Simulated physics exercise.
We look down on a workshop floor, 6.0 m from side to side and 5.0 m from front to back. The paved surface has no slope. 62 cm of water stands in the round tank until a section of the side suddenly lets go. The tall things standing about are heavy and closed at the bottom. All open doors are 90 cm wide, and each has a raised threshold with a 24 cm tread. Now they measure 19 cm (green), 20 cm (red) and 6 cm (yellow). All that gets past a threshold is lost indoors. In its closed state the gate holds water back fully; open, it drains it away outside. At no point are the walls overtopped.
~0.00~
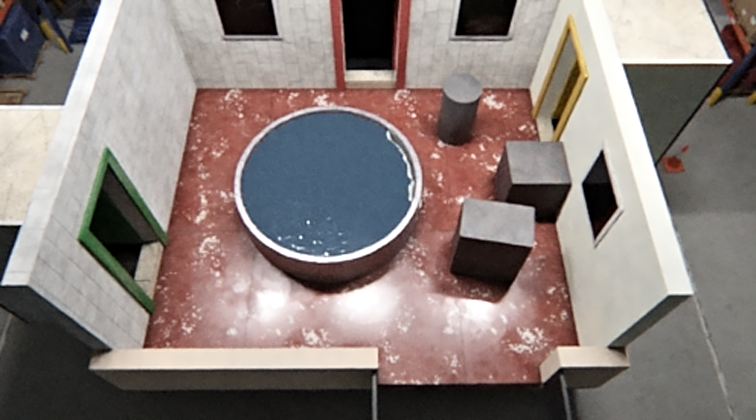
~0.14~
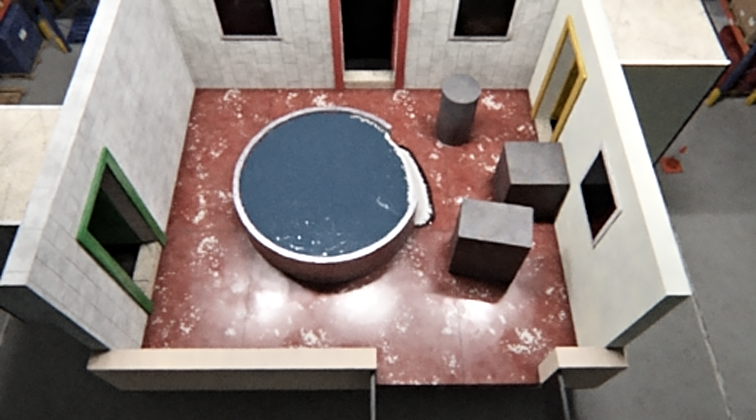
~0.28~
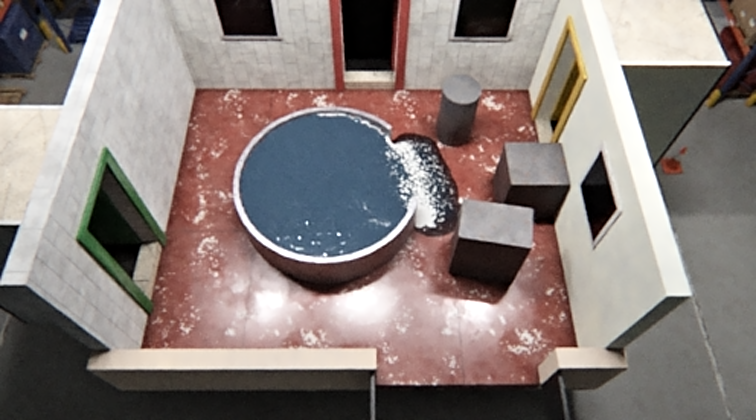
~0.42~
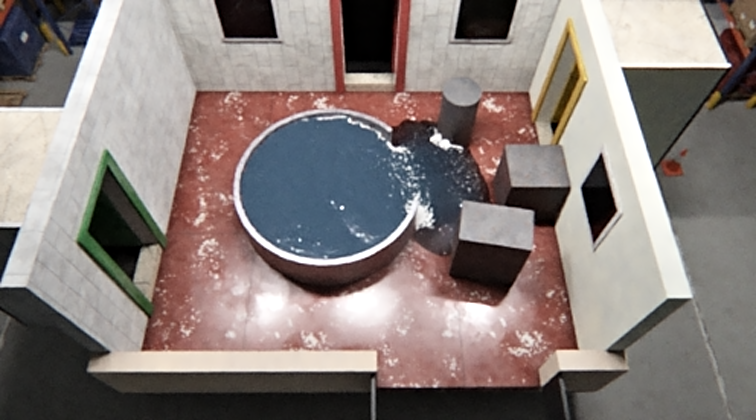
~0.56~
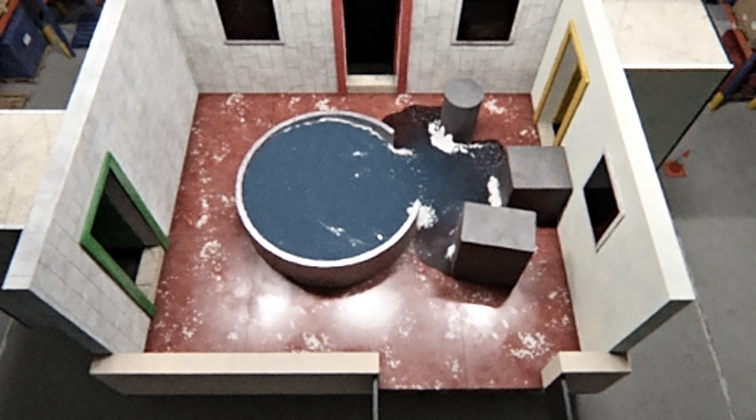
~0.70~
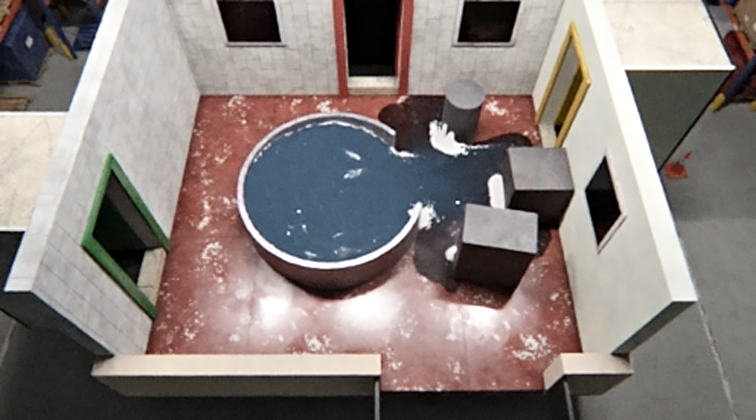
A small roofless room with pale tiled walls and a mottled red floor is seen from above. A round tank of dark blue water stands left of centre, with a grey cylinder and two grey blocks to its right, a green-framed opening at left, red at back and yellow at right. The tank's right side opens, and water pours out, foaming around the cylinder and blocks as it spreads rightward.
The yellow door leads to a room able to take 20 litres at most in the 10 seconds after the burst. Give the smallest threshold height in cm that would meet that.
The threshold would need to be about 35 cm high.
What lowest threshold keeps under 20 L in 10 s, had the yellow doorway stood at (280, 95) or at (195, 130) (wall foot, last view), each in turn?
First place around 6.5 cm, second around 22 cm.
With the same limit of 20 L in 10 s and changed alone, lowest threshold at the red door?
Roughly 8.0 cm at the red door.
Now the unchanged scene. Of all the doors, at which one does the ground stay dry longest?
Green.
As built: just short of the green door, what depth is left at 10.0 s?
About 5.5 centimetres.
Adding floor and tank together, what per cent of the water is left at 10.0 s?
About 66 %.
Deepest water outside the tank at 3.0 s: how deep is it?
37 cm.
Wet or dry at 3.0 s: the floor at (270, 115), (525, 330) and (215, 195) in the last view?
Spot one awash, spot two awash, spot three bone dry.
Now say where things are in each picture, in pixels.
The first frame shows the round tank at (329, 180) is whole and still, 62 cm deep; the yellow door at (557, 100) is dry.
In the second frame, water pours out at (410, 177) and has run 0.3 m, to a hidden place; about 7 cm deep outside, 62 cm at the back.
In the third frame, the front is at a hidden place, 0.7 m from the gap at (410, 179); 1.1 m2 of floor is wet, 62 cm left at the back.
In the fourth frame, water pours out at (410, 182) and has run 1.2 m, to a hidden place; about 8 cm deep outside, 62 cm at the back.
In the fifth frame, the gap is at (412, 183), the front 1.7 m out at a hidden place; the back of the round tank holds 62 cm.
In the sixth frame, water pours out at (413, 185) and has run 2.2 m, to a hidden place; about 7 cm deep outside, 62 cm at the back; 0.3 m in a straight line remain to the yellow door at (559, 106).
After 1.4 s water covers 25 % of the floor, deepest (41 cm) near (495, 202); 17 cm at the yellow door, 61 litres in over its 6 cm threshold.
After 3.0 s water covers 45 % of the floor, deepest (37 cm) near (531, 100); 26 cm at the yellow door, 348 litres in over its 6 cm threshold.
After 10.0 s water covers 100 % of the floor, deepest (14 cm) near (153, 322); 12 cm at the yellow door, 804 litres in over its 6 cm threshold.
At the yellow door as built, the water arrived by 0.8 s and peaked near 27 cm at 2.2 s.
Run again over the same 10 s with other heights there, 44 litres in over 31 cm, 0 litres over 42.5 cm. The limit of 20 litres is kept from about 35 cm up.
